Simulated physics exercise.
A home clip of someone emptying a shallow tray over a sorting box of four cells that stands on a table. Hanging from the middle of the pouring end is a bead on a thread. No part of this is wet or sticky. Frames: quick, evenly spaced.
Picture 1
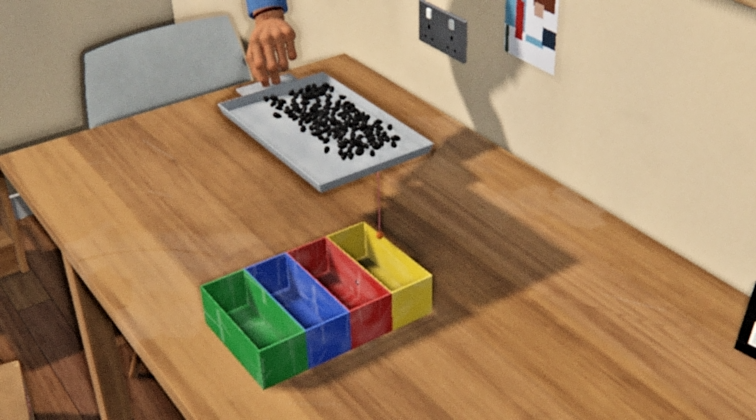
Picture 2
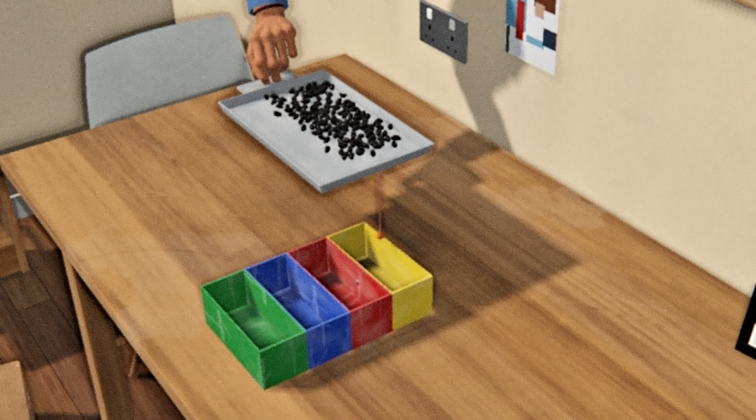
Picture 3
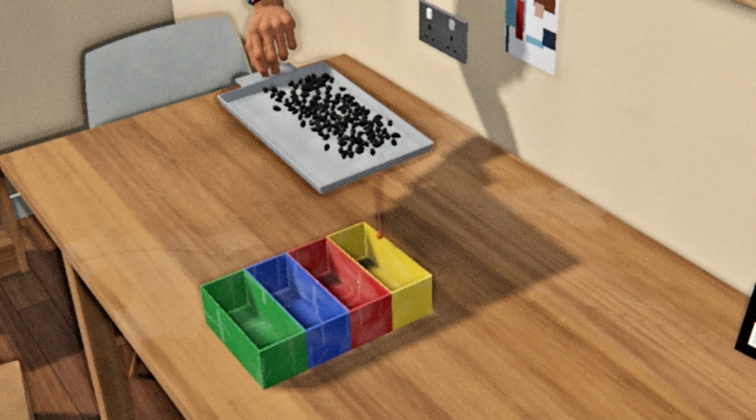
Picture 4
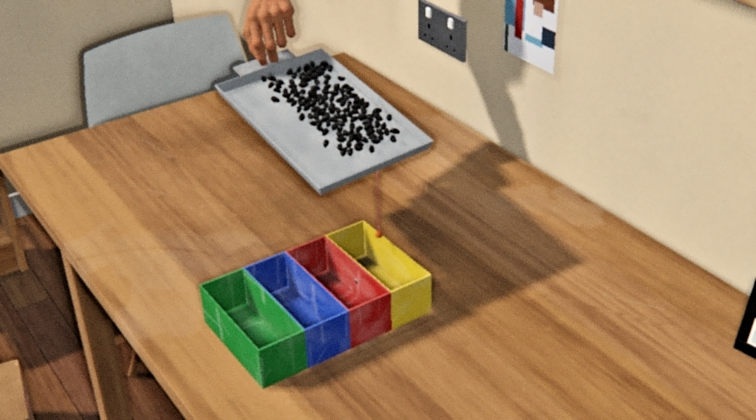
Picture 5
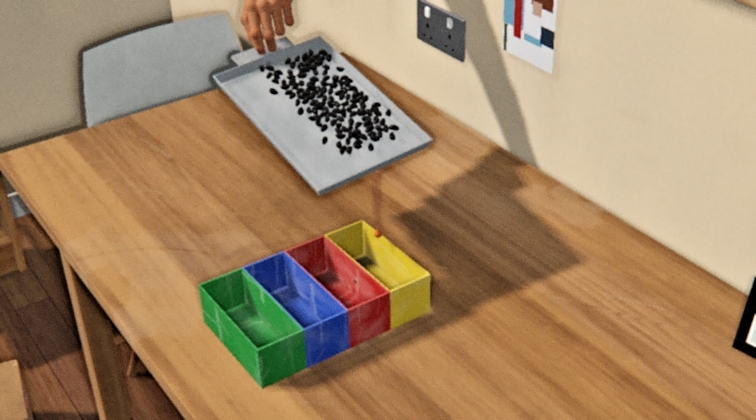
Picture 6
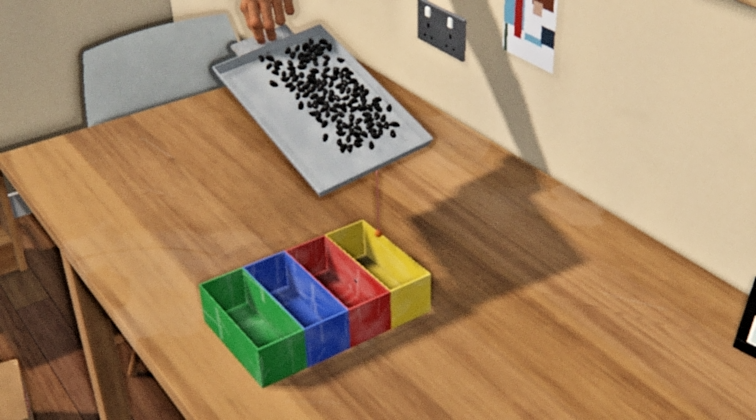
In this clip, a hand at the far end of a shallow gray tray of black beans gradually raises that end, tilting the tray slightly above a table holding a box with green, blue, red and yellow cells.
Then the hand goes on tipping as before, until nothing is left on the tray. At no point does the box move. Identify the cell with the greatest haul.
Greatest haul: Red.
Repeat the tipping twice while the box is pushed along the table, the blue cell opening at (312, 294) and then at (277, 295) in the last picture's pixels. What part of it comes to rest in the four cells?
Result: 100 % and 90 %.
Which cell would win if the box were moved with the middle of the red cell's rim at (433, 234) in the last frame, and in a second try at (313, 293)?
Green first, the yellow one second.
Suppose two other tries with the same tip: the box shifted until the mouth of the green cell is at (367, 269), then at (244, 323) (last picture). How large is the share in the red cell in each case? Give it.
About 0 per cent first, then about 50 per cent.
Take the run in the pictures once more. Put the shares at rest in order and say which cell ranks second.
The answer is the yellow cell.
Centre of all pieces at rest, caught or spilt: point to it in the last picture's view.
Around (348, 309), give or take.
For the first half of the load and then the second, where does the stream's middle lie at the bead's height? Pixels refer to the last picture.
At (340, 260) for the first part, then at (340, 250) for the others.
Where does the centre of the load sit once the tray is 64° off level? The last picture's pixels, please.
Near (339, 176).
Just after the last frame, tray tipped steeply; the larger part on the tray; just a few in the red cell; just a few in the yellow cell; roughly a quarter falling or outside the box.
A moment on, tray tipped past a quarter turn; just a few on the tray; roughly half in the red cell; roughly a quarter in the yellow cell; about a tenth in the blue cell; just a few in the green cell; about a tenth falling or outside the box.
Further on, tray tipped past a quarter turn; roughly two thirds in the red cell; roughly a quarter in the yellow cell; about a tenth in the blue cell; just a few in the green cell; just a few falling or outside the box.
When it is over, tray tipped past a quarter turn; roughly two thirds in the red cell; roughly a quarter in the yellow cell; about a tenth in the blue cell; just a few in the green cell; just a few outside the box.
